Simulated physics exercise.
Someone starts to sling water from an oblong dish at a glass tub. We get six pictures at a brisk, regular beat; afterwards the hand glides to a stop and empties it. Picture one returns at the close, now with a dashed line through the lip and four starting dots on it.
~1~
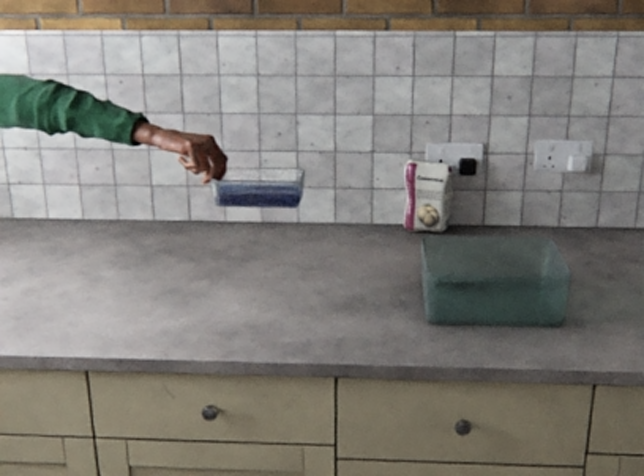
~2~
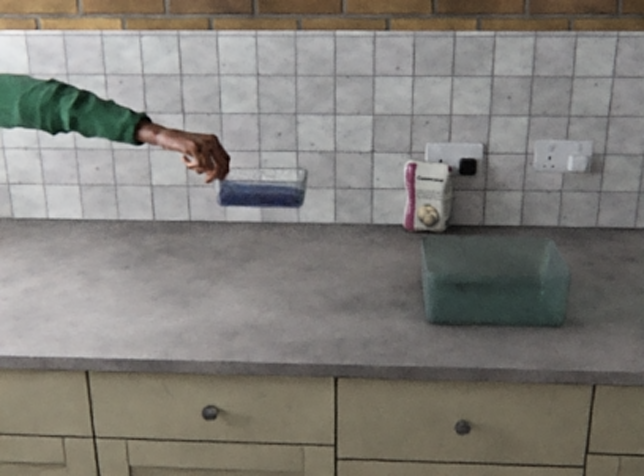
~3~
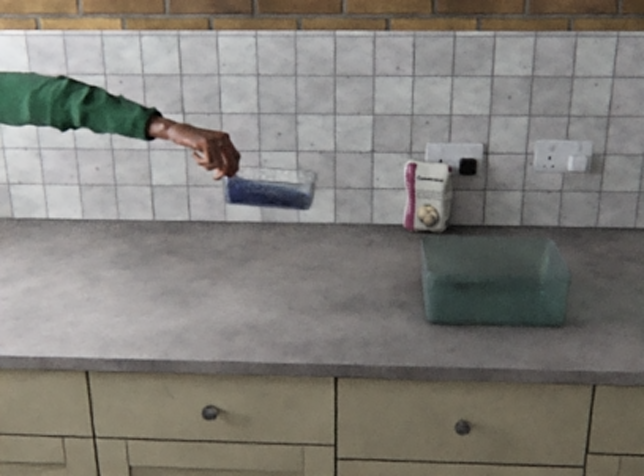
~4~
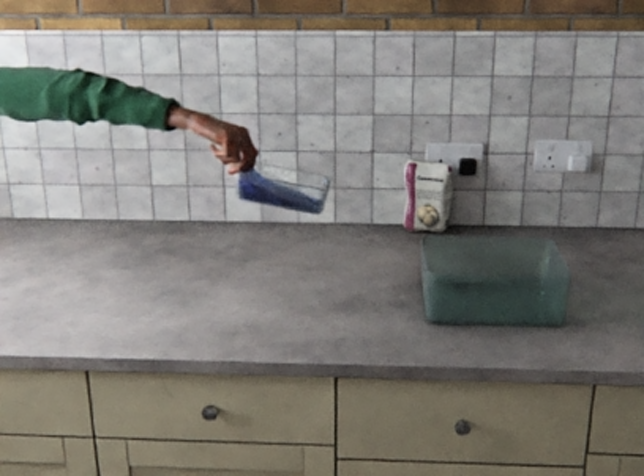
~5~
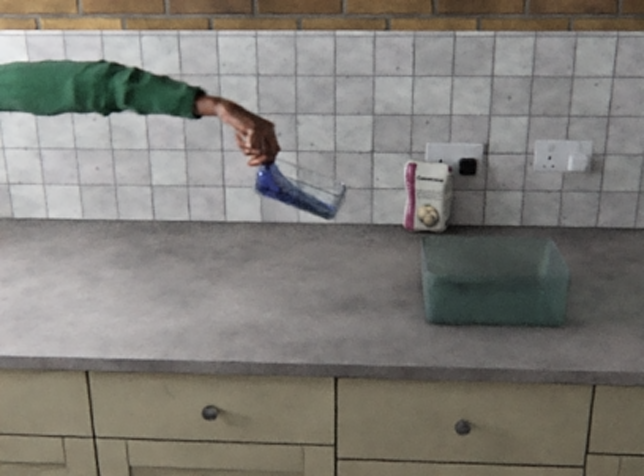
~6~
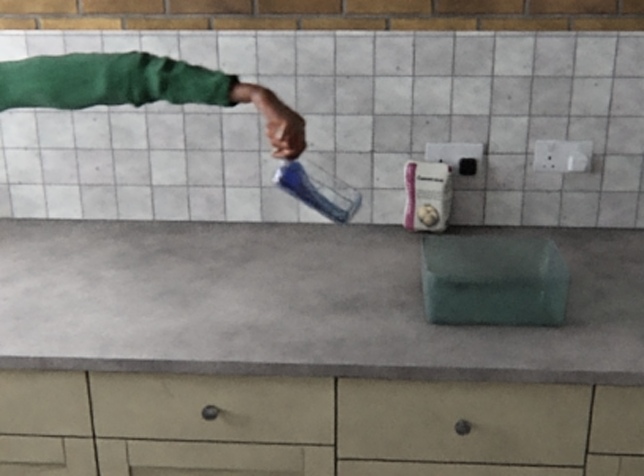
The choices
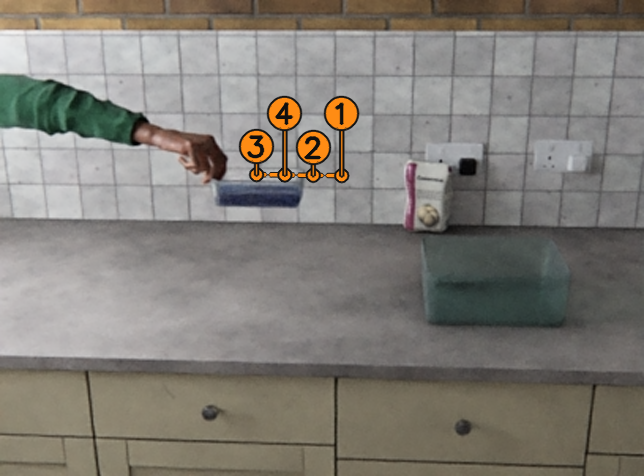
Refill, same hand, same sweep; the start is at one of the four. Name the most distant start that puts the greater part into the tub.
The limit is 4.
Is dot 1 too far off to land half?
No, that is safe.
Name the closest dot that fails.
That would be 3.
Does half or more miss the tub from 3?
Yes, that goes wrong.
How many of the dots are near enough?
Three of them.
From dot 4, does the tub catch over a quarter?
Yes, clearly.
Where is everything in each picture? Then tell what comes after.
Upright, lip at (302, 175); tub from (426, 321) to (564, 324); nothing has left yet.
Upright, lip at (305, 175); nothing has left yet.
Tipped about 4°, lip at (314, 178); nothing has left yet.
Tipped about 11°, lip at (328, 183); nothing has left yet.
Tipped about 20°, lip at (345, 191); nothing has left yet.
Tipped about 32°, lip at (361, 200); nothing has left yet.
On the marked copy, 1 at (341, 175); 2 at (313, 175); 3 at (256, 174); 4 at (284, 175).
With 1, about 88 % lands in the tub, 5 % falls short and 6 % goes beside or beyond.
With 2, about 73 % lands in the tub, 21 % falls short and 6 % goes beside or beyond.
With 3, about 26 % lands in the tub, 69 % falls short and 4 % goes beside or beyond.
With 4, about 69 % lands in the tub, 25 % falls short and 6 % goes beside or beyond.
